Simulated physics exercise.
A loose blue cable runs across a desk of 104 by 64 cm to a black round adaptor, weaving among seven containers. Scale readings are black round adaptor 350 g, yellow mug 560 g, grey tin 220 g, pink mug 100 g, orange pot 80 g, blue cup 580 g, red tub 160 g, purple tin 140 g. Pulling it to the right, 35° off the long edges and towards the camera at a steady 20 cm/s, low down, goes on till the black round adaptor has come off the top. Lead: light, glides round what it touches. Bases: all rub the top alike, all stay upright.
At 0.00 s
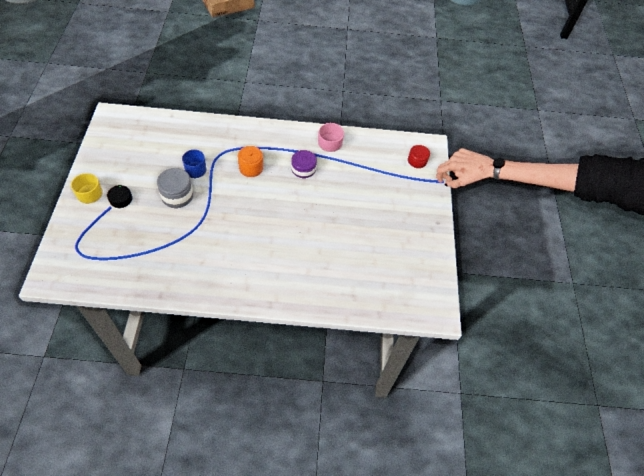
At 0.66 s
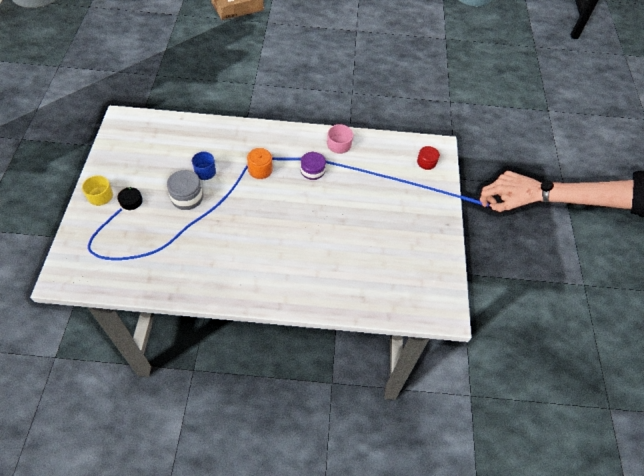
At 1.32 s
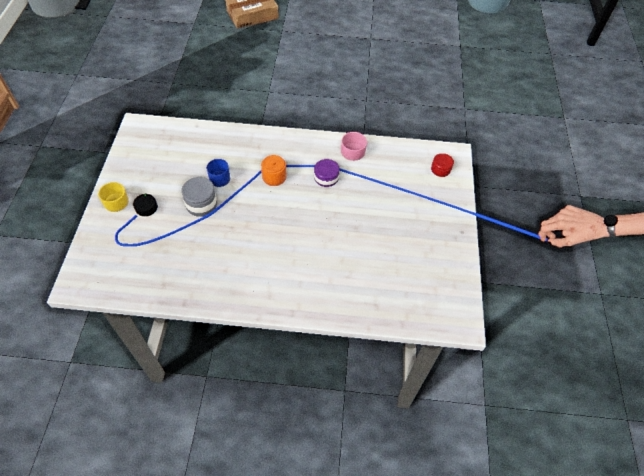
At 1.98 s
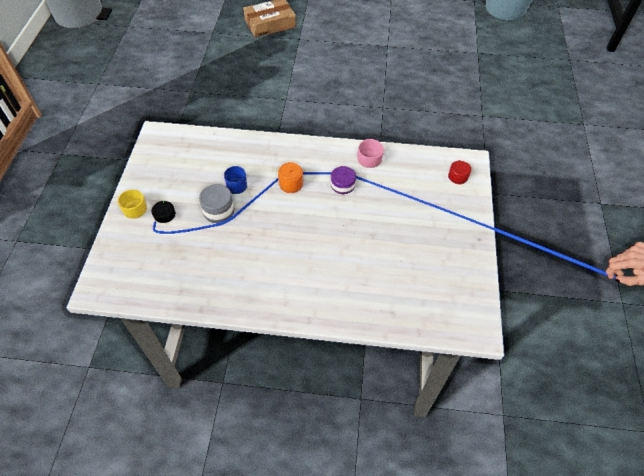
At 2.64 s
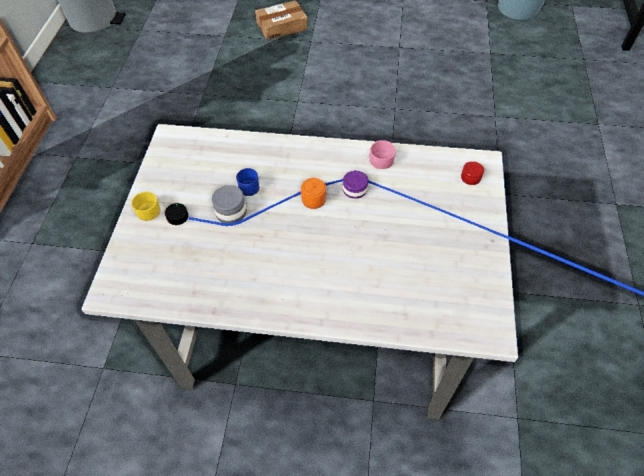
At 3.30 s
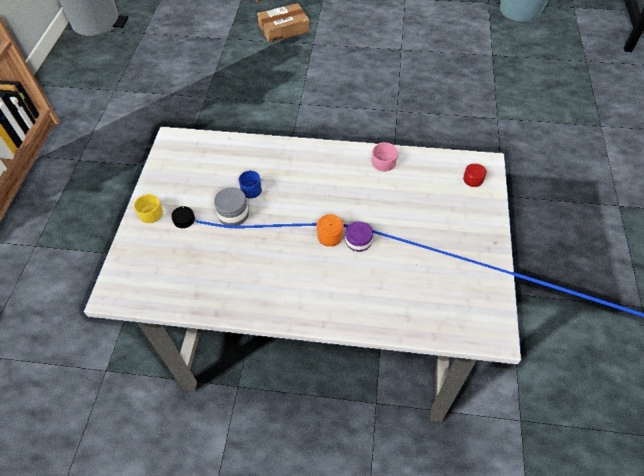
A blue cord winding among small containers on a pale wooden table was drawn rightward by a hand, straightening out, then dragged the orange pot and purple tin toward the table's near side.
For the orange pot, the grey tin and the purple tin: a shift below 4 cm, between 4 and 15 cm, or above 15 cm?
The orange pot reaches the top band, the grey tin hardly moves, the purple tin travels a long way.
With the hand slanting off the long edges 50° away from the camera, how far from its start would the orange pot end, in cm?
11 cm.
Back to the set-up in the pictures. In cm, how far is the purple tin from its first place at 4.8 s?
I'd put it at close to 20 cm.
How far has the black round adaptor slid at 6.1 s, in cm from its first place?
About 54 cm.
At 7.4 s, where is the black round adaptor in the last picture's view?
(469, 278).
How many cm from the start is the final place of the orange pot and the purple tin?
Roughly 24 cm, 24 cm.
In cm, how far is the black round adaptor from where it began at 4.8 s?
About 30 cm.
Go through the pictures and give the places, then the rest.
In the first frame, round adaptor (119, 194); orange pot (250, 152); grey tin (173, 180); purple tin (304, 159); lead through (346, 162) (237, 149) (193, 230) (84, 256); 0 cm pulled.
In the second frame, lead through (340, 165) (199, 219); 11 cm pulled.
In the third frame, lead through (395, 187) (237, 192); 24 cm pulled.
In the fourth frame, lead through (455, 214) (287, 174); 38 cm pulled.
In the fifth frame, purple tin (356, 179); orange pot (313, 184); lead through (512, 239) (342, 180); 51 cm pulled.
In the sixth frame, round adaptor (182, 214); orange pot (330, 222); grey tin (230, 199); purple tin (359, 232); lead through (616, 306) (484, 265) (365, 229) (260, 226); 64 cm pulled.
By 4.8 s the black round adaptor has slid 29 cm, and the shifts are, orange pot 20 cm, purple tin 20 cm, grey tin 2 cm.
By 6.1 s the black round adaptor has slid 54 cm, and the shifts are, purple tin 24 cm, orange pot 24 cm, grey tin 2 cm.
By 7.4 s the black round adaptor has slid 77 cm, and the shifts are, purple tin 24 cm, orange pot 24 cm, grey tin 2 cm.
By 8.4 s the black round adaptor is off the top, and the shifts are, purple tin 24 cm at (367, 253), orange pot 24 cm at (334, 240), grey tin 2 cm at (236, 196).
